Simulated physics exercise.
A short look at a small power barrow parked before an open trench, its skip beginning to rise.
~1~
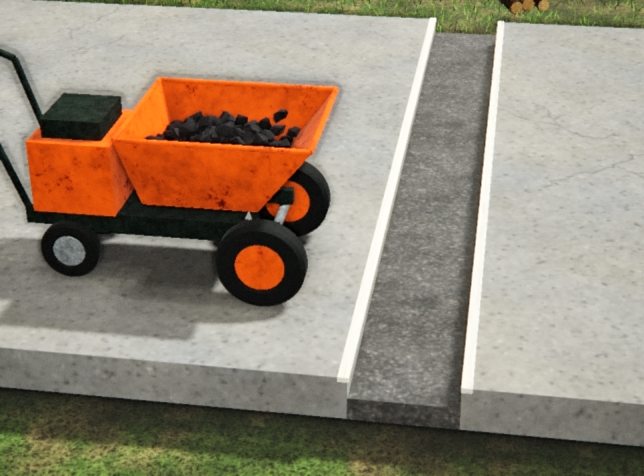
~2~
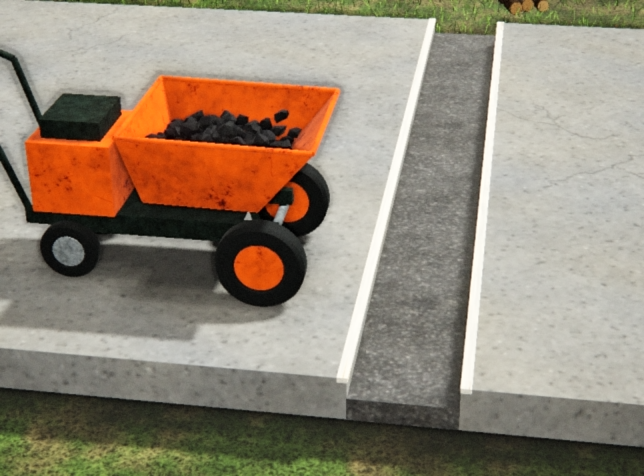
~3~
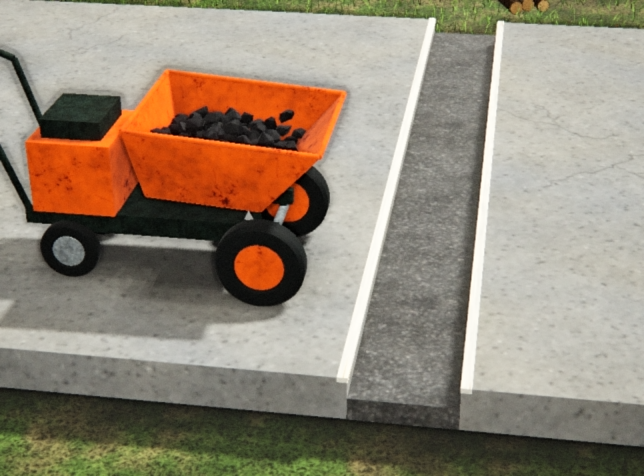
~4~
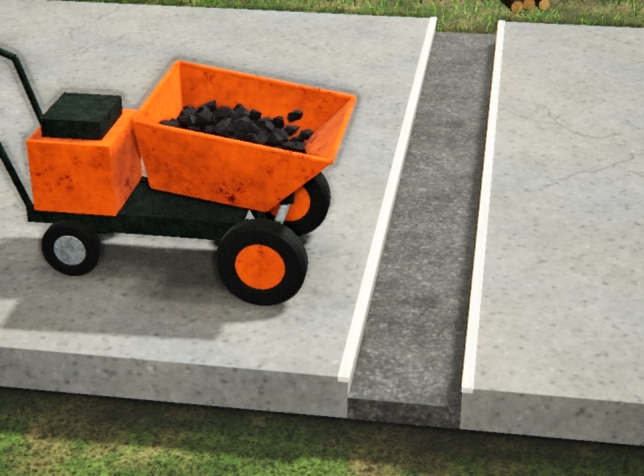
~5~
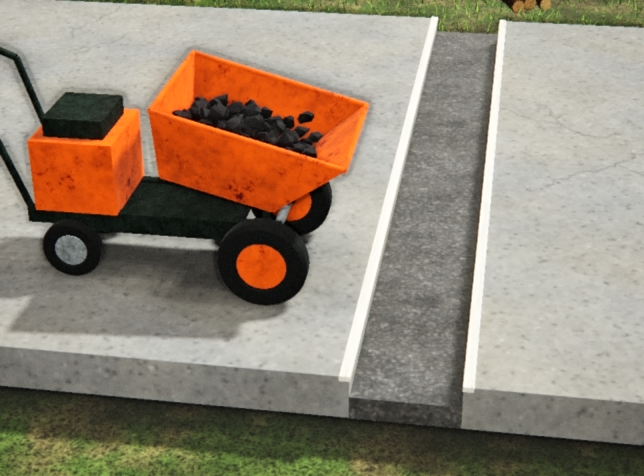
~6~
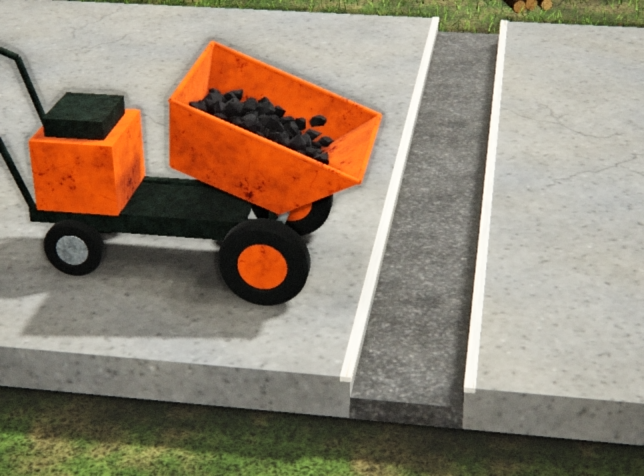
On a concrete slab beside a shallow trench, a small orange power barrow stood still while its skip, loaded with black lumps of coal, rose at the back and tilted clearly toward the right.
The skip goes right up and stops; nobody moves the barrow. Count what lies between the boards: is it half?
In the trench: More than half.
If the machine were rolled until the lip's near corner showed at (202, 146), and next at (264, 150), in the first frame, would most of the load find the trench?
In turn: Below a half; most of it.
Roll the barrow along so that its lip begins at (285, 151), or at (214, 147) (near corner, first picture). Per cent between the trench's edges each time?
The first gives 90 %, the second 40 %.
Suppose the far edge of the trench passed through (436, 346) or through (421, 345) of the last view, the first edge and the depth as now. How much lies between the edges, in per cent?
First some 40, then 20 per cent.
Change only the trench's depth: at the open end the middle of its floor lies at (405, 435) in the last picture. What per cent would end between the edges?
Roughly 100 in a hundred.
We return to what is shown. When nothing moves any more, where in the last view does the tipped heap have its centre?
Around (443, 281).
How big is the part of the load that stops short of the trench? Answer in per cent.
Some 0 per cent.
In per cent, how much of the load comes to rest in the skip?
Roughly 20 in a hundred.
Soon after the last picture, skip tipped steeply; all in the skip.
A little later, skip tipped right over; most in the skip; about a quarter in or heaped over the trench.
Later still, skip tipped right over; about a quarter in the skip; about two thirds in or heaped over the trench; a small part beyond it.
At rest, skip tipped right over; about a quarter in the skip; most in or heaped over the trench; a small part beyond it.
